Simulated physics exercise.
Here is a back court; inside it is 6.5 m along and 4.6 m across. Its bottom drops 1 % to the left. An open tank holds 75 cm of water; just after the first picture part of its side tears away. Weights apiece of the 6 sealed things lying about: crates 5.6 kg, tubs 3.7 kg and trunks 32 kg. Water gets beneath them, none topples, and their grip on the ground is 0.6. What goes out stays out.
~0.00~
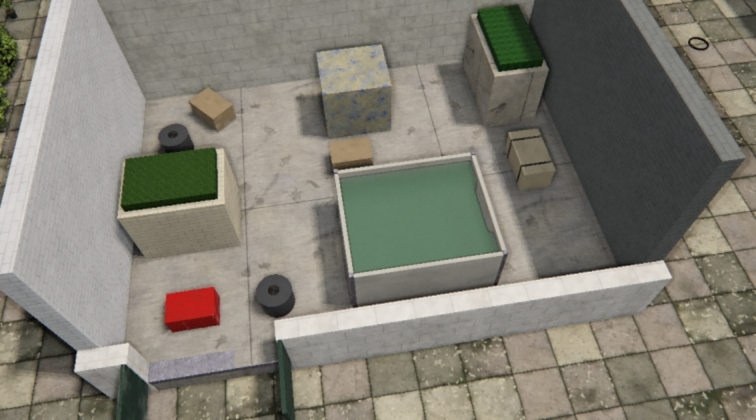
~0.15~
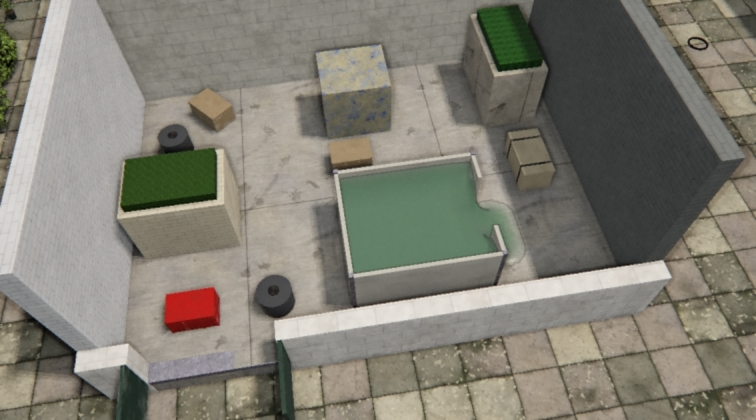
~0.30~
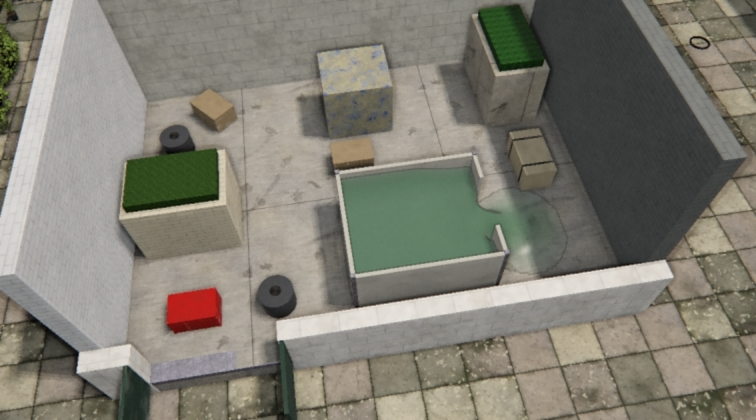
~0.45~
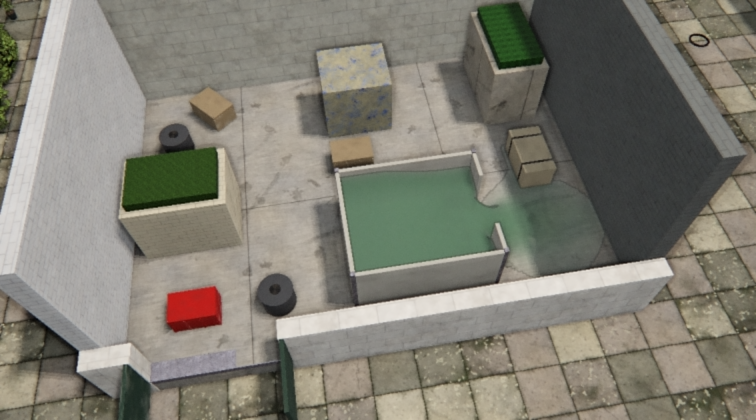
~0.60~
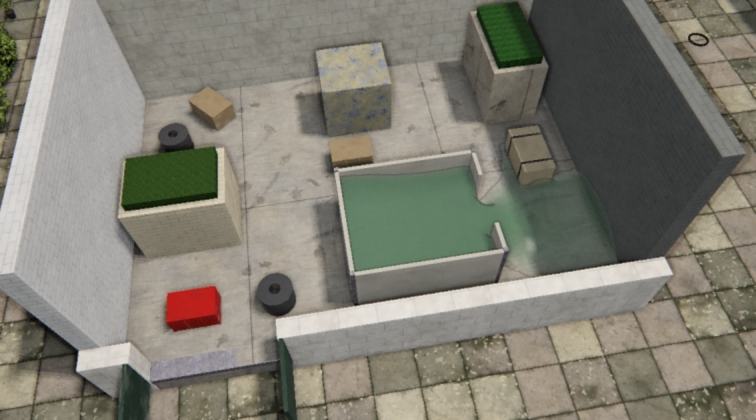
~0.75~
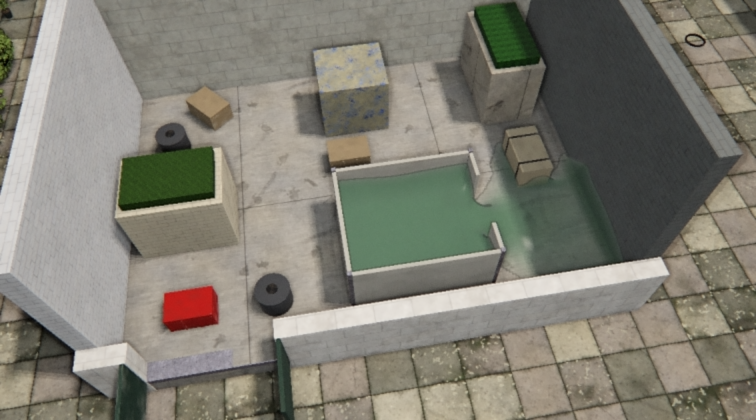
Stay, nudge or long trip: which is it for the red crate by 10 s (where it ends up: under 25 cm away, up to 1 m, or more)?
The red crate slides a little.
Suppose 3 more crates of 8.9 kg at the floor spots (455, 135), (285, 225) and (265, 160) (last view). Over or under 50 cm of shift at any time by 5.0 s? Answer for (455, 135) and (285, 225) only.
In turn: More, short of it.
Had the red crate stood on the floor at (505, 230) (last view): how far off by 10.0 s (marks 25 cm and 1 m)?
It gets carried off.
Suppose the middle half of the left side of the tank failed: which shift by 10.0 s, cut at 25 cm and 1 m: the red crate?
In that case the red crate travels far.
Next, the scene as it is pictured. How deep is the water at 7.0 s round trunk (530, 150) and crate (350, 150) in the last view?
Roughly 7 and 6 cm.
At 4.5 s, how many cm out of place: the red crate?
About 60 cm.
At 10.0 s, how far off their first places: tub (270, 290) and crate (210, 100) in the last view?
In turn: 30 cm, 40 cm.
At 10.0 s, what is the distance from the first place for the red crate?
Roughly 50 cm.
After 2.0 s the red crate is near (188, 304), 0.0 m from its start, aground; 0 of 6 are out; 0 afloat.
After 4.5 s the red crate is near (144, 287), 0.6 m from its start, afloat; 0 of 6 are out; 2 afloat.
After 7.0 s the red crate is near (153, 259), 0.8 m from its start, afloat; 0 of 6 are out; 5 afloat.
After 10.0 s the red crate is near (220, 271), 0.5 m from its start, afloat; 0 of 6 are out; 5 afloat.
